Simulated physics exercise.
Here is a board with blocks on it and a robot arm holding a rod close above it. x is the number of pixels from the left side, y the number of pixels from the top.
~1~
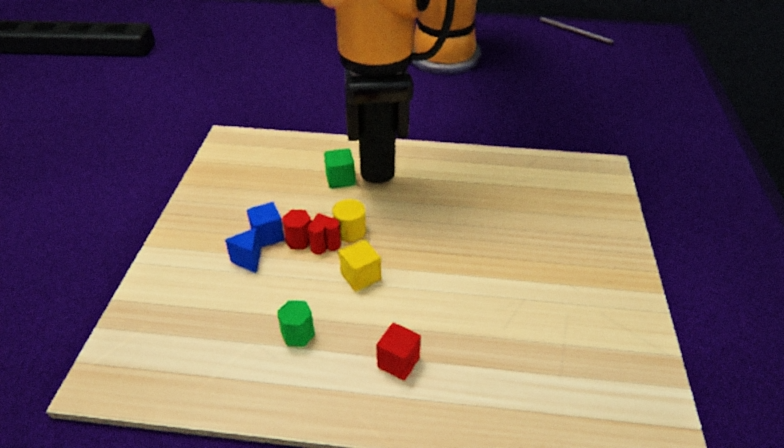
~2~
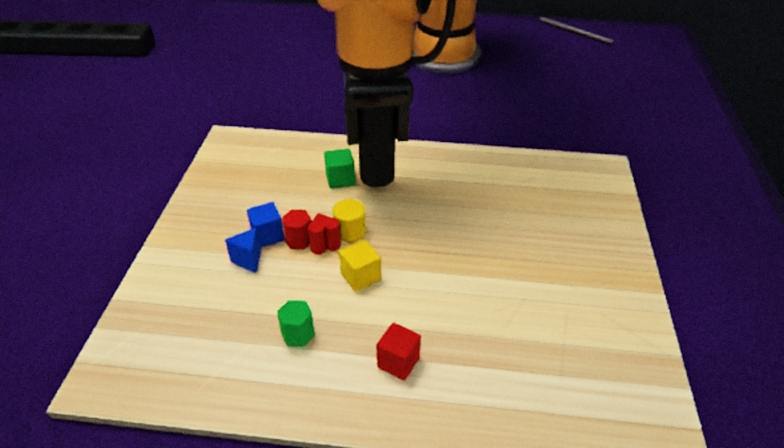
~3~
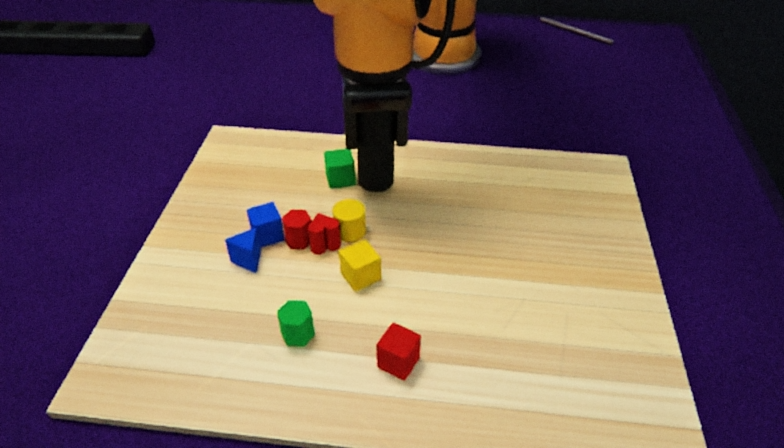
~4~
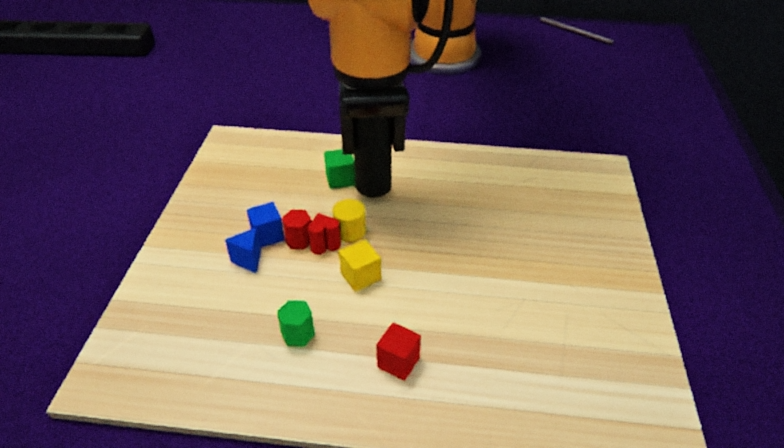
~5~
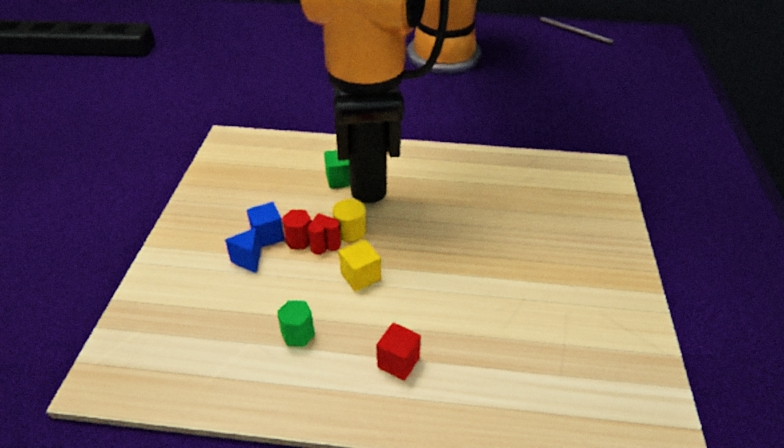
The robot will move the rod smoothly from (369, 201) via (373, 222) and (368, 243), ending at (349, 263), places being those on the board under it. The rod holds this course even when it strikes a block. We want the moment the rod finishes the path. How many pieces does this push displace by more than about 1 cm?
I expect three or more blocks to move.
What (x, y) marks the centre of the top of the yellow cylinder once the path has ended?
It is at (313, 255).
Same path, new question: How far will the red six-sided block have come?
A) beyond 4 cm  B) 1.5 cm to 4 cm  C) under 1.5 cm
C: Under 1.5 cm.
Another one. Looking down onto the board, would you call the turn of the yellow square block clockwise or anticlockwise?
Seen from overhead, it turns anticlockwise.
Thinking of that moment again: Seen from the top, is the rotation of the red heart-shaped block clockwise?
Final answer: Yes.
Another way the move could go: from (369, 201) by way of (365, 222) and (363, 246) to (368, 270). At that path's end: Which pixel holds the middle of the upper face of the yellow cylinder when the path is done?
The middle of the upper face of the yellow cylinder will lie at about (329, 252) in the picture.
The first path, step by step. One third of the way, rod at (373, 212); red heart-shaped block at (318, 226), turned 15° clockwise; yellow cylinder at (347, 217).
Two thirds of the way, rod at (368, 234); red heart-shaped block at (308, 235), turned 70° clockwise; yellow cylinder at (337, 237).
At the end, rod at (349, 253); red six-sided block not moved; red heart-shaped block at (297, 238), turned 105° clockwise; green square block not moved; yellow cylinder at (313, 255); yellow square block at (356, 270), turned 40° anticlockwise.
